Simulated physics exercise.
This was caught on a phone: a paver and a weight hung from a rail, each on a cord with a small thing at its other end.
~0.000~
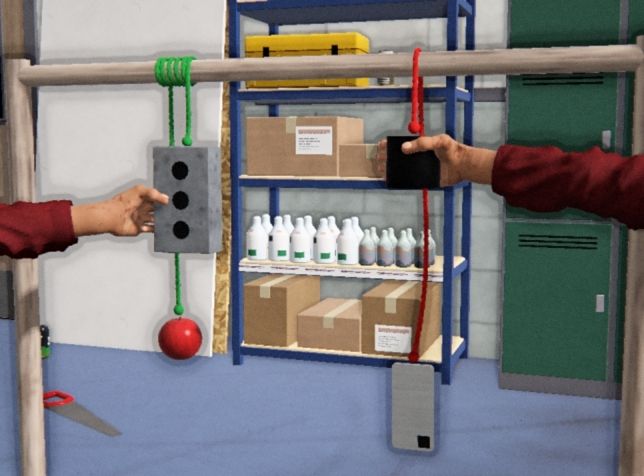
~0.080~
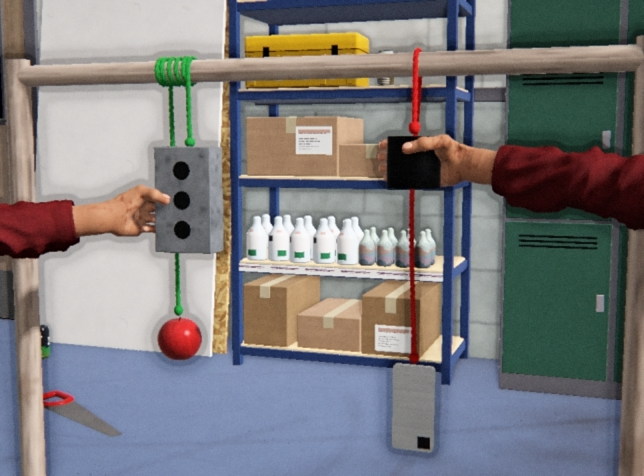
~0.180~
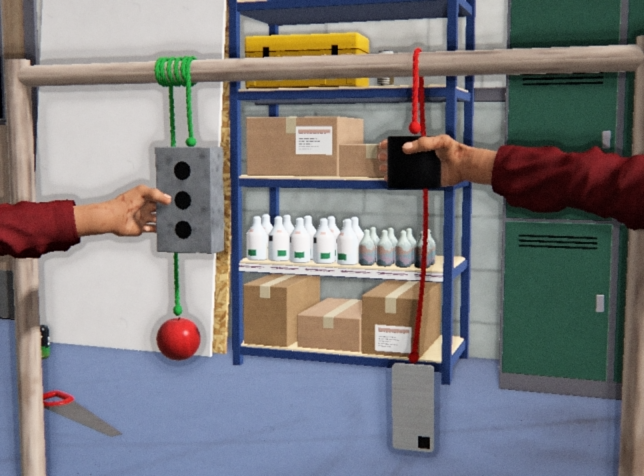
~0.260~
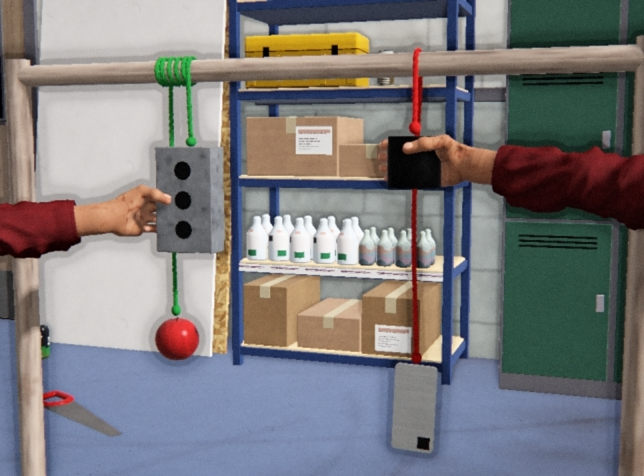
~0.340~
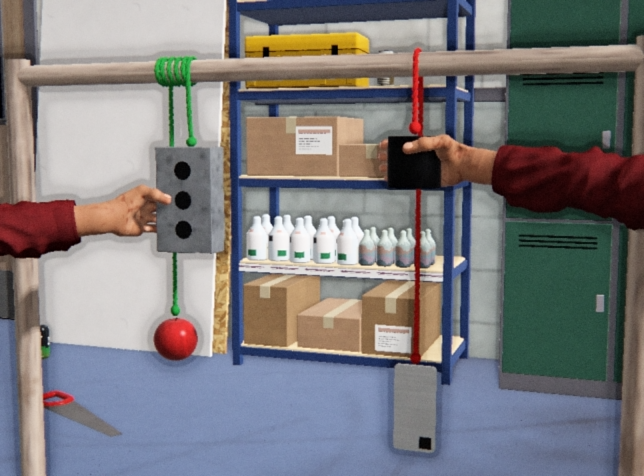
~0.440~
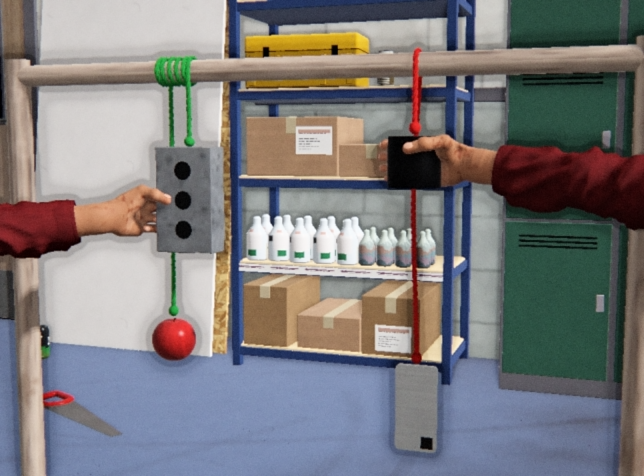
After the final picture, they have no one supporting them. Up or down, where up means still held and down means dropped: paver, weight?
Paver: Up; weight: Down.
After 0.88 s, paver hanging near (189, 200); weight dropping near (412, 320).
After 1.22 s, paver hanging near (187, 199); weight on the floor.
At rest, paver hanging near (188, 199); weight on the floor. The paver stays hanging and the weight drops.
